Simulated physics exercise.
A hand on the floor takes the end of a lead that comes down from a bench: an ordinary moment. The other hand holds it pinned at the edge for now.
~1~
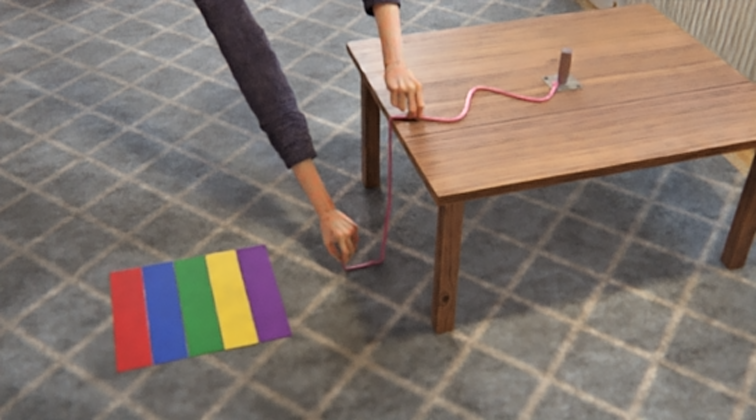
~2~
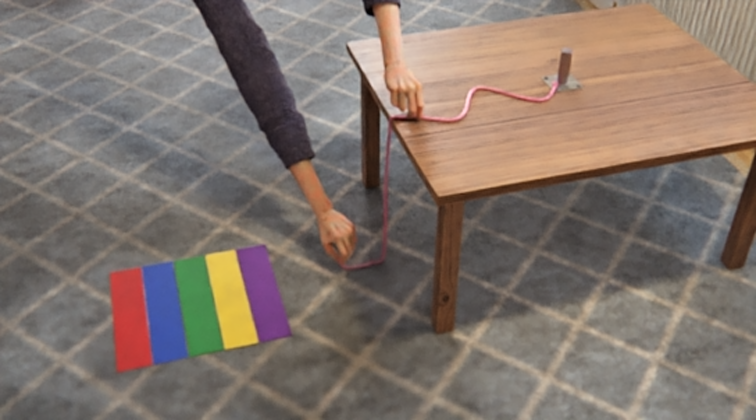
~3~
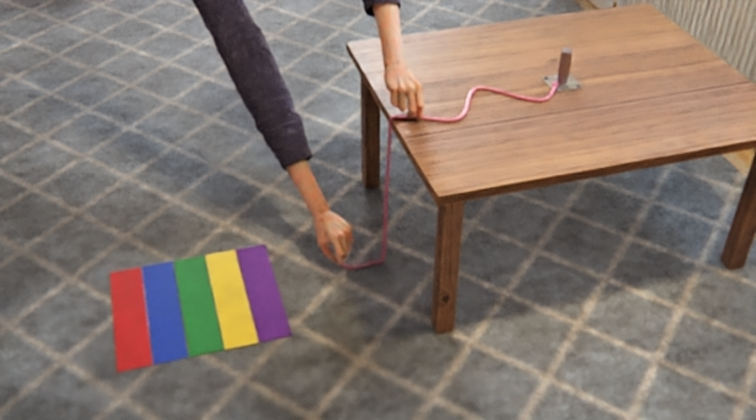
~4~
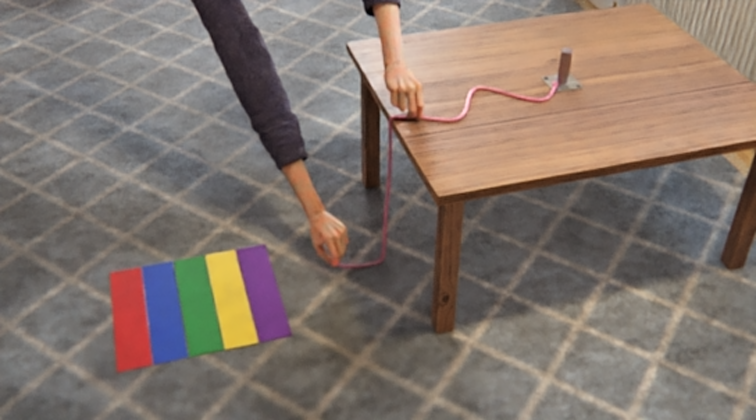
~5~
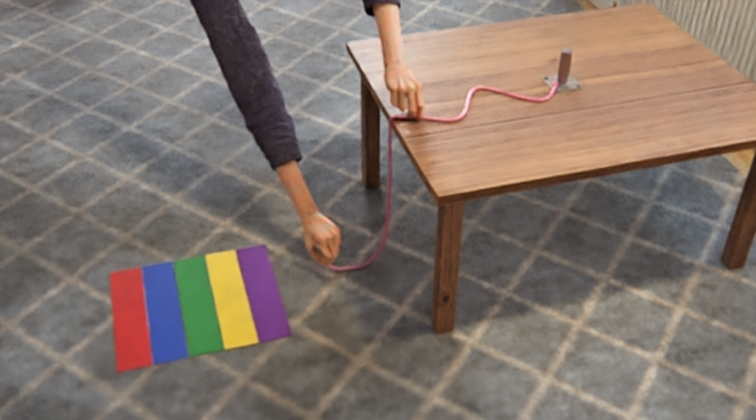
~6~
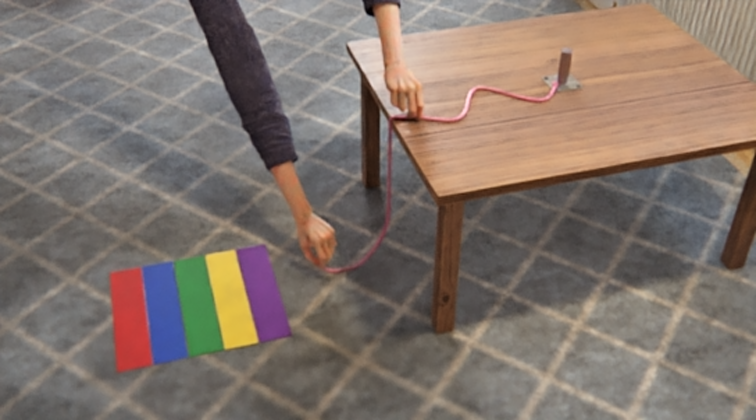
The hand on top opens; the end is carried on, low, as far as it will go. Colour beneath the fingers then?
Blue.
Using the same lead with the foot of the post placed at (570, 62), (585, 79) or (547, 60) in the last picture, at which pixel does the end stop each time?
First (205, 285), then (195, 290), then (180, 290).
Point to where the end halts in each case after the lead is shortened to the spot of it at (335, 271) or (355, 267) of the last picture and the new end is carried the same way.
In that order: (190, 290) and (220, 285).
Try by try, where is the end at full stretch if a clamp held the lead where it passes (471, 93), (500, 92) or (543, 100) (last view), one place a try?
In order of the tries: About (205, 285), then (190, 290), then (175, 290).
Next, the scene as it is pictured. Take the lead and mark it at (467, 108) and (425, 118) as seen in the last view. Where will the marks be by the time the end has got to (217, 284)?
One heads to (420, 110) and the other heads to (385, 139).
A little later, end near (217, 284); over yellow.
Next, end near (182, 291); over green.
When it is tight, end near (162, 295); over blue. Over blue.
